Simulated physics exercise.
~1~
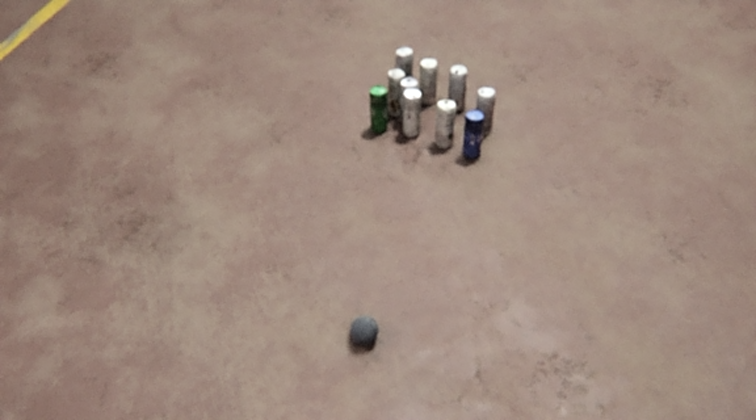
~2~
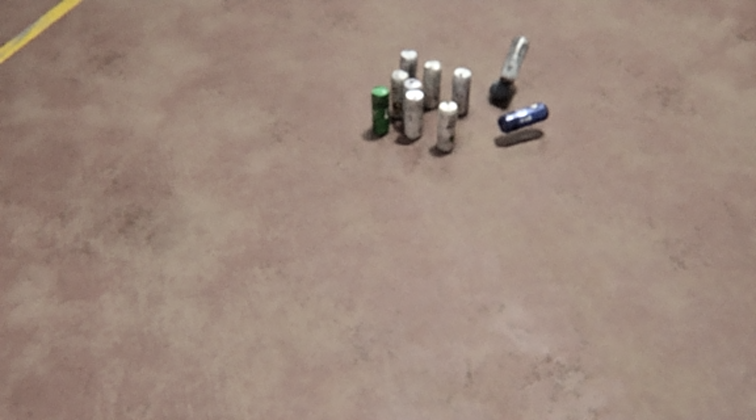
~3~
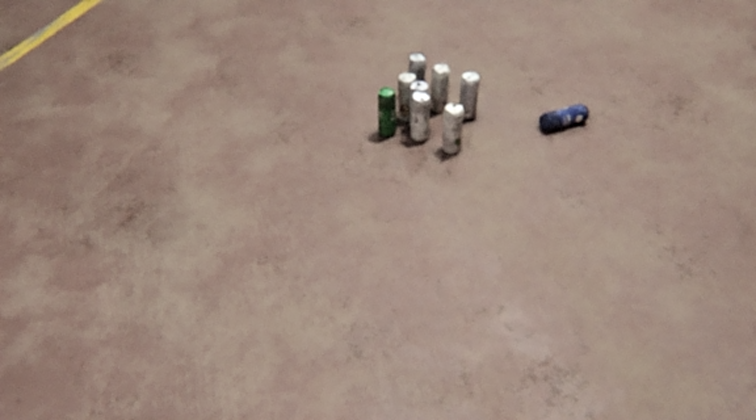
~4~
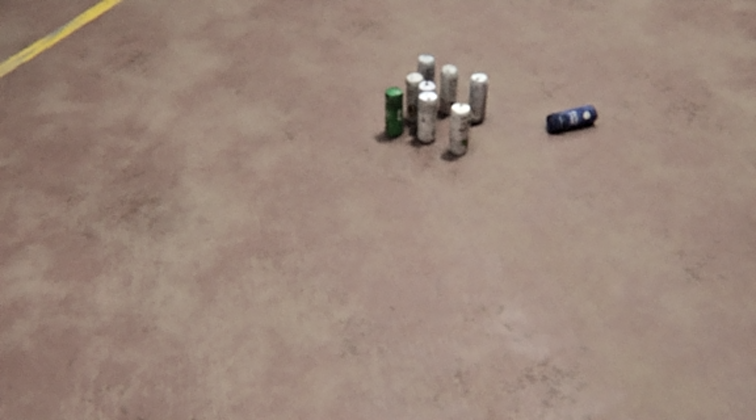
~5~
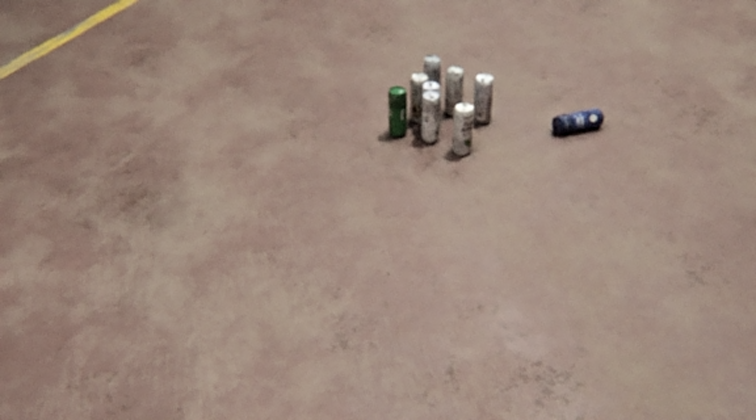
On a stained brown concrete floor, a dark ball rolls toward a cluster of upright cylinders and strikes its right side, toppling a blue one and a pale one; the pale one leaves view, while the blue one lies apart at right and the green one stays standing with the others.
